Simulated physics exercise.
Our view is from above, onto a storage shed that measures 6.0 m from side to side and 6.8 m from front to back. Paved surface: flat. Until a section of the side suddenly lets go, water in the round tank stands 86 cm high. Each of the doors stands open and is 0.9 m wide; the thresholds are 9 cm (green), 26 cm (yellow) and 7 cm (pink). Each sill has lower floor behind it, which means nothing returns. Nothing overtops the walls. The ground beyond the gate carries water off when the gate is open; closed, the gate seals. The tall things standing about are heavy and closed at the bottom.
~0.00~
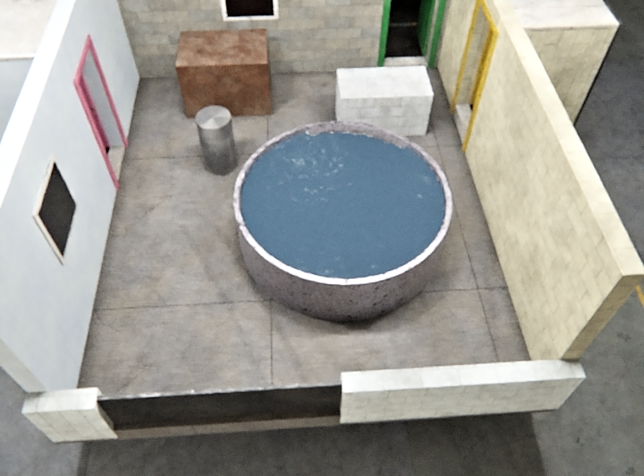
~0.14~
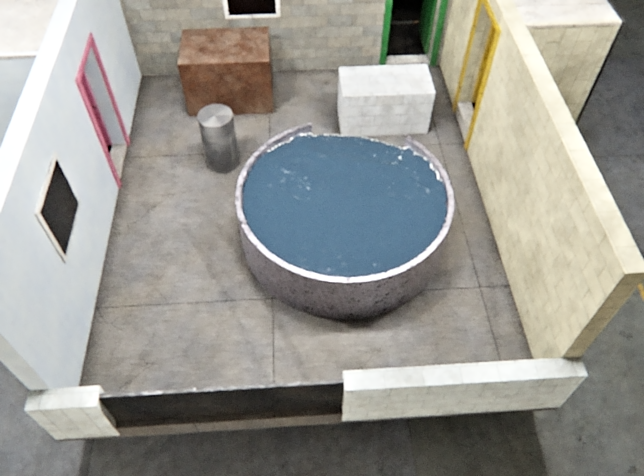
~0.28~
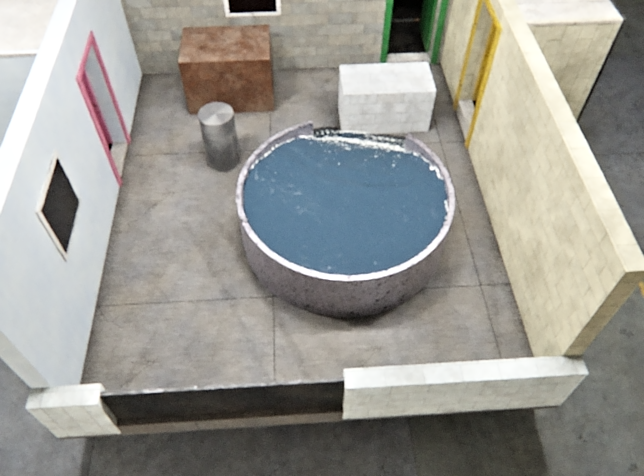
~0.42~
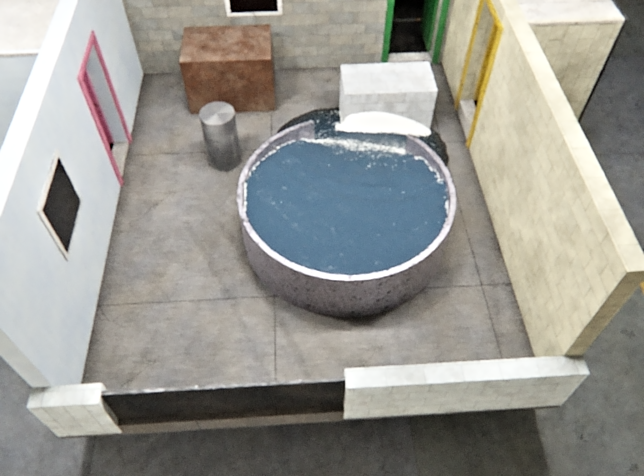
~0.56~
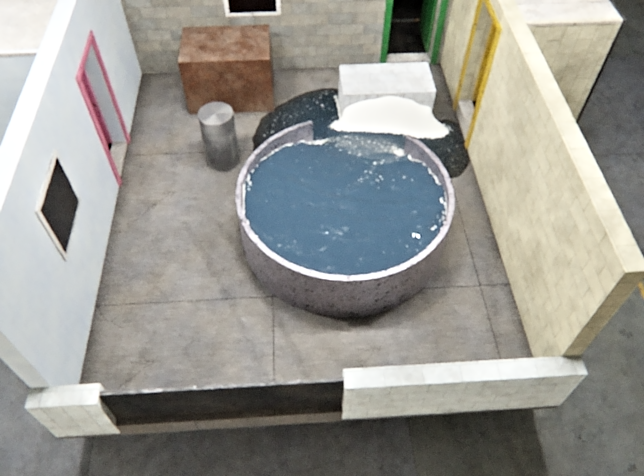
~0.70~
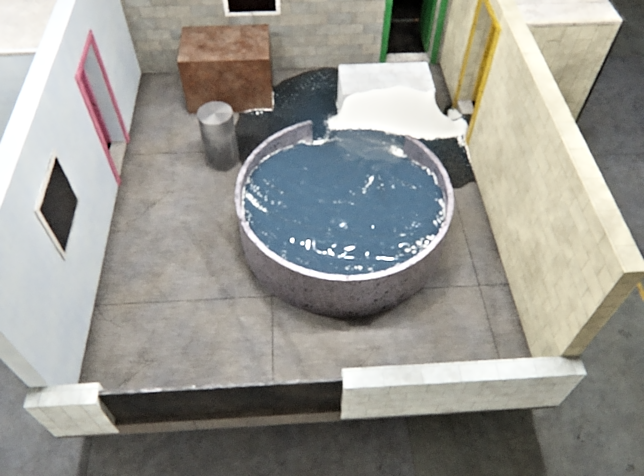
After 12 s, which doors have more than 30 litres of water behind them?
The green door: More than 30 litres; the yellow door: More than 30 litres; the pink door: More than 30 litres.
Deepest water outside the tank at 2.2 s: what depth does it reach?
Around 60 centimetres.
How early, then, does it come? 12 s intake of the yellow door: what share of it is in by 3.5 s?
Some 90 per cent by then.
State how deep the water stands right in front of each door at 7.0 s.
In centimetres, the green door gives 19, the yellow door 24 and the pink door 12.
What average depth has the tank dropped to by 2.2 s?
Some 48 cm.
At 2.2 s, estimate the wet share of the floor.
Roughly 50 percent.
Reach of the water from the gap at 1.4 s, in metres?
That's near 3.6 m in a straight line.
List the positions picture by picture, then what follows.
In the first picture, the round tank at (342, 197) is whole and still, 86 cm deep.
In the second picture, the front is at (307, 162), 0.9 m from the gap at (358, 154); 0.4 m2 of floor is under water; 86 cm left at the back of the round tank.
In the third picture, the front is at (300, 139), 1.2 m from the gap at (359, 153); 1.5 m2 of floor is under water; 86 cm left at the back of the round tank.
In the fourth picture, the front is at (287, 128), 1.6 m from the gap at (360, 154); 2.6 m2 of floor is under water; 86 cm left at the back of the round tank.
In the fifth picture, the front is at (450, 124), 2.0 m from the gap at (358, 155); 4.2 m2 of floor is under water; 86 cm left at the back of the round tank.
In the sixth picture, water pours out at (358, 154) and has run 2.6 m, to (322, 71); deepest outside 108 cm, 82 cm at the round tank's back.
After 1.4 s water covers 25 % of the floor and is deepest (72 cm) near (363, 138); green door 1 cm at the sill, 0 L in, yellow door 45 cm at the sill, 64 L in, pink door not reached.
After 2.2 s water covers 50 % of the floor and is deepest (60 cm) near (457, 149); green door 24 cm at the sill, 17 L in, yellow door 45 cm at the sill, 192 L in, pink door not reached.
After 3.5 s water covers 65 % of the floor and is deepest (40 cm) near (436, 78); green door 28 cm at the sill, 158 L in, yellow door 31 cm at the sill, 296 L in, pink door 16 cm at the sill, 43 L in.
After 7.0 s water covers 95 % of the floor and is deepest (26 cm) near (433, 67); green door 19 cm at the sill, 489 L in, yellow door 24 cm at the sill, 333 L in, pink door 12 cm at the sill, 147 L in.
After 12.0 s water covers 100 % of the floor and is deepest (18 cm) near (77, 395); green door 13 cm at the sill, 628 L in, yellow door 13 cm at the sill, 333 L in, pink door 15 cm at the sill, 243 L in.
